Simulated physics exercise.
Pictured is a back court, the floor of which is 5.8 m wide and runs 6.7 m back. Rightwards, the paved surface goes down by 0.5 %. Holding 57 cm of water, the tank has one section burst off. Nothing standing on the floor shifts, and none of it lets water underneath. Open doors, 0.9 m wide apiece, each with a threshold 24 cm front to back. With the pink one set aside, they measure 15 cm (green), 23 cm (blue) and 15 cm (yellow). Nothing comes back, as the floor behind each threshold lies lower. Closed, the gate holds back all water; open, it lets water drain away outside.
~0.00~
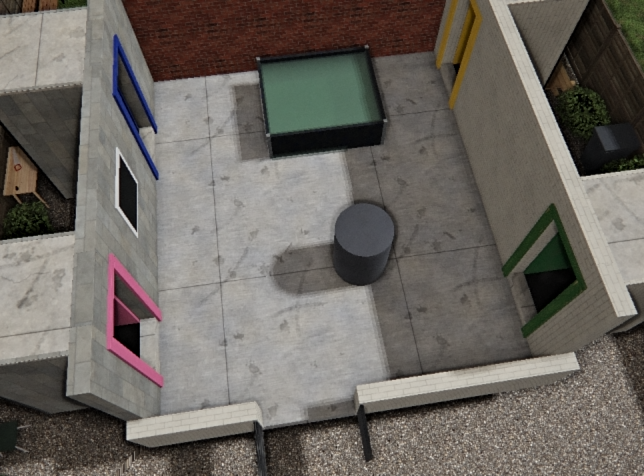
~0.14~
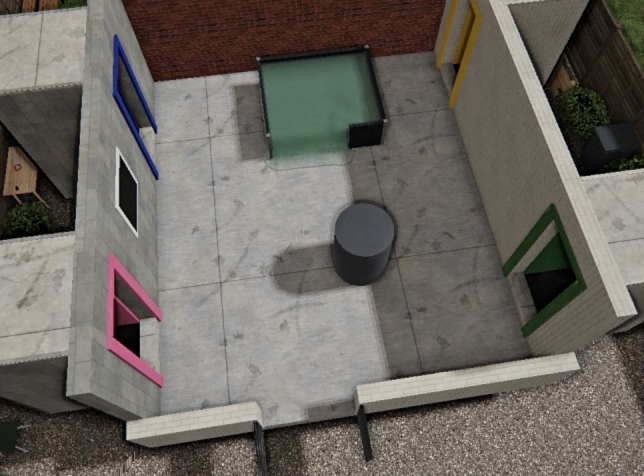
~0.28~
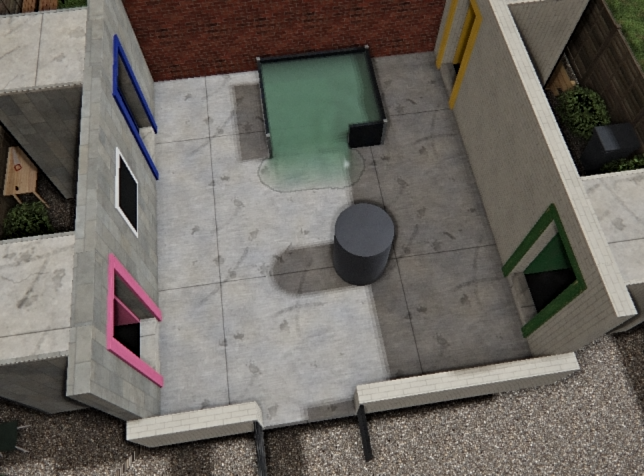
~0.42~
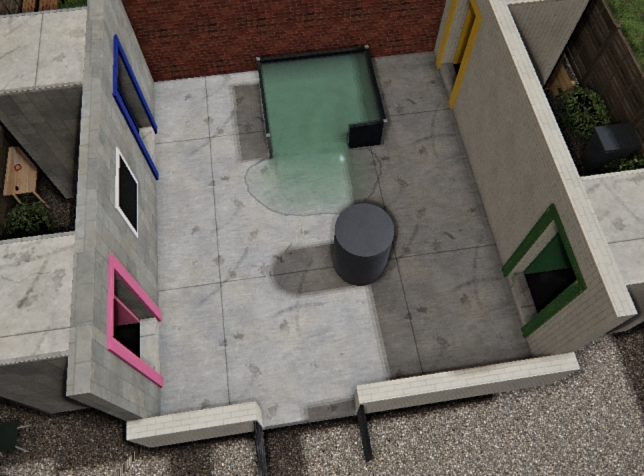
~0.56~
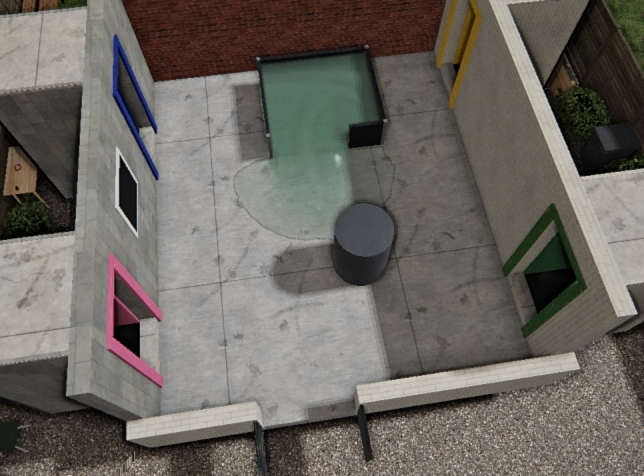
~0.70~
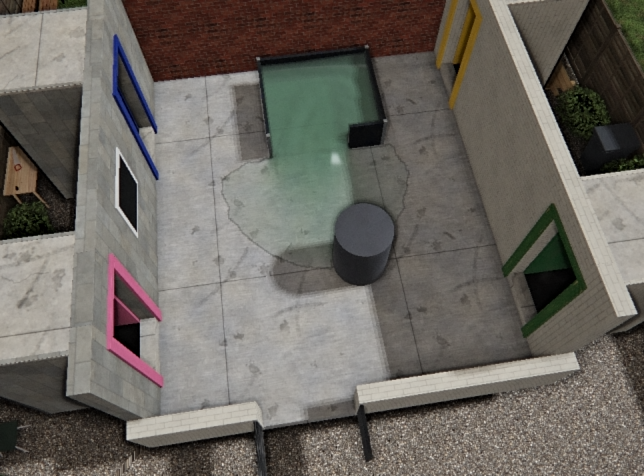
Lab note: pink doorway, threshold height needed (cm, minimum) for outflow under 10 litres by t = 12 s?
Approx. 14.5 cm.
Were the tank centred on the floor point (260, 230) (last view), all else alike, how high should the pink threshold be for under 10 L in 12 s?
22 cm, give or take.
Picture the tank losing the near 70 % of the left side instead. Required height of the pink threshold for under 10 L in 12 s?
A minimum of about 7.0 cm.
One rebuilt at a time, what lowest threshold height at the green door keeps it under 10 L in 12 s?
Green: Roughly 7.0 cm.
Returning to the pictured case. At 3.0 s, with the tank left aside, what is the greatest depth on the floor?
Roughly 36 cm.
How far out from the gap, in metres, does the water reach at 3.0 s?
The front sits around 5.4 m out.
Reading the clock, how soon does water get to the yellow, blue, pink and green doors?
Door yellow: 4.5 seconds; door blue: 6.5 seconds; door pink: 2.2 seconds; door green: 2.0 seconds.
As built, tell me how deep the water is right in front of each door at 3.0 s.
Door by door, in centimetres - yellow 0, blue 0, pink 11, green 9.
After 1.4 s water covers 30 % of the floor, deepest (32 cm) near (346, 235); it has not reached the pink door.
After 3.0 s water covers 55 % of the floor, deepest (36 cm) near (187, 421); 11 cm at the pink door, 0 litres in over its 23 cm threshold.
After 12.0 s water covers 100 % of the floor, deepest (11 cm) near (341, 69); 3 cm at the pink door, 0 litres in over its 23 cm threshold.
At the pink door as built, the water arrived by 2.3 s and peaked near 19 cm at 3.8 s.
With a threshold of 12.5 cm, 16 litres would have come in within the 12 s; with 16.5 cm, 5 litres. So under 10 litres takes about 14.5 cm.
